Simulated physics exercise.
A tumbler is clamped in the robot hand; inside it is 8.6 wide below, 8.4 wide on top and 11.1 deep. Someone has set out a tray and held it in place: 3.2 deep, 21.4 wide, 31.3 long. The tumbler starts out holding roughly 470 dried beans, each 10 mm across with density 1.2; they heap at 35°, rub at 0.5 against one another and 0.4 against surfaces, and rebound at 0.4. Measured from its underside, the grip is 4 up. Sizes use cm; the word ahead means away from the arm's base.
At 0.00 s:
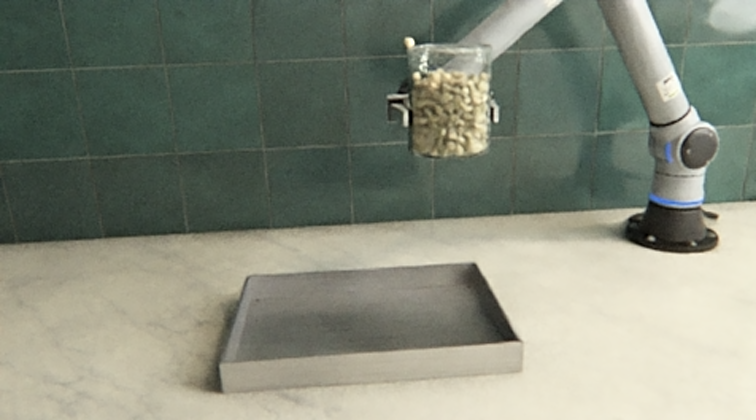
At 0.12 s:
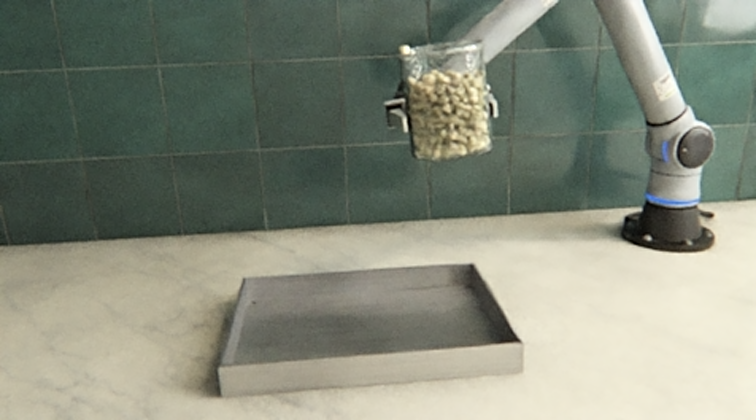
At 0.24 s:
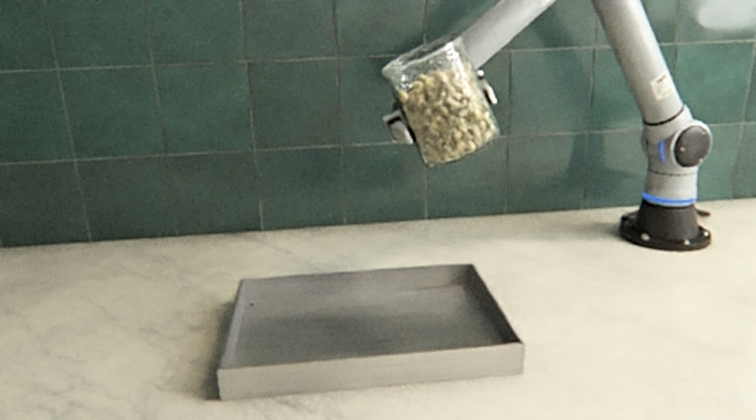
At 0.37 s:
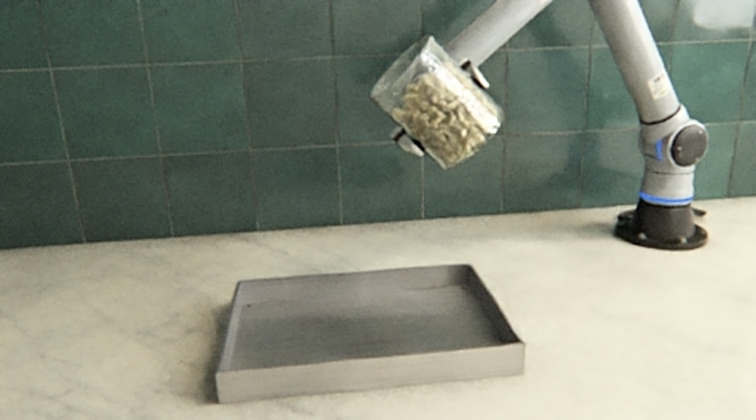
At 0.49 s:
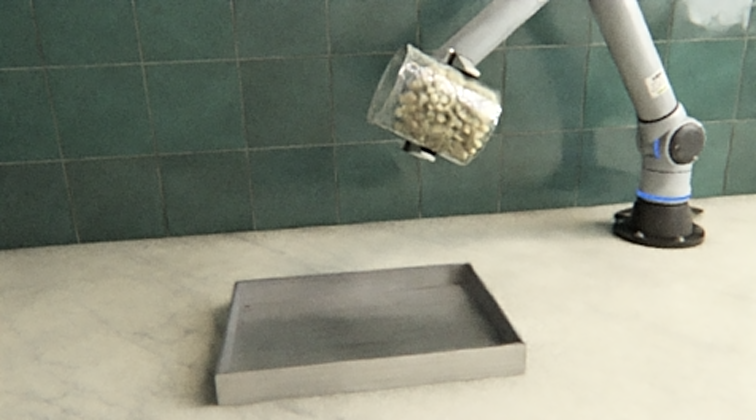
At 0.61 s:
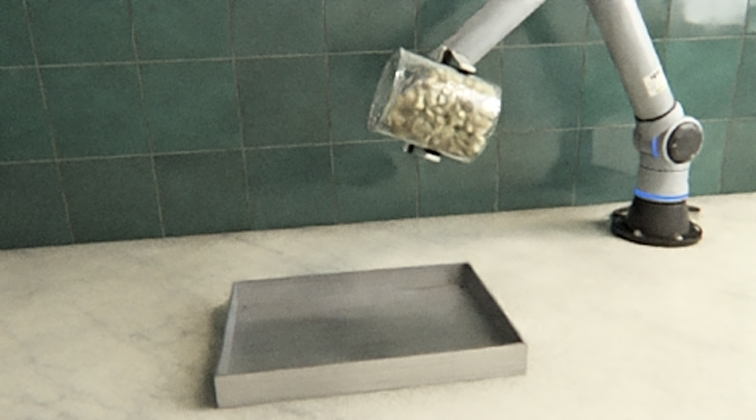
A pale, marbled countertop against a wall of dark green tiles is seen from the front and slightly above. A grey robot arm with a blue-lit ring near its black base stands at right, gripping a clear tumbler of pale beans above a shallow grey tray. The arm tilts the tumbler leftward until it leans well over, the beans shifting inside, while the view drifts very slightly.
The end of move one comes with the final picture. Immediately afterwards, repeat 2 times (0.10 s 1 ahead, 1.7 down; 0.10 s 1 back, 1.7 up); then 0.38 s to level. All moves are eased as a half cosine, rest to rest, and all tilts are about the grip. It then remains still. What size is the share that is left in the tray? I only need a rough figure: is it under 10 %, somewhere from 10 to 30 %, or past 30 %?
Roughly, it is under 10 %.
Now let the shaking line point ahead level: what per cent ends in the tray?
Close to 5 in a hundred.
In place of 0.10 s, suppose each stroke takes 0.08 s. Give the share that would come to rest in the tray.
Estimate: Close to 0 percent.
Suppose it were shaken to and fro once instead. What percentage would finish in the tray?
Then about 0 per cent.
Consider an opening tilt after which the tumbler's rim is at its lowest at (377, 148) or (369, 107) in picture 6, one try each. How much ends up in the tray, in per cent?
5 % and 0 %.
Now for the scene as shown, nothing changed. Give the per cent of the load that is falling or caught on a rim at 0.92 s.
Some 0 per cent.
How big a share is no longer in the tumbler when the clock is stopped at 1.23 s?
Roughly 0 percent by that moment.
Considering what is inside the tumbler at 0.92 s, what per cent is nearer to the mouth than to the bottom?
35 per cent.
After 0.92 s, tilted 68° forward, highest piece 29 above the table; 473 in the tumbler.
After 1.23 s, tilted 25° forward, highest piece 31 above the table; 473 in the tumbler.
After 1.59 s, level, highest piece 33 above the table; 473 in the tumbler.
After 2.64 s, level, highest piece 33 above the table; 473 in the tumbler.
At rest, 473 in the tumbler. That is 0 % in the tray.
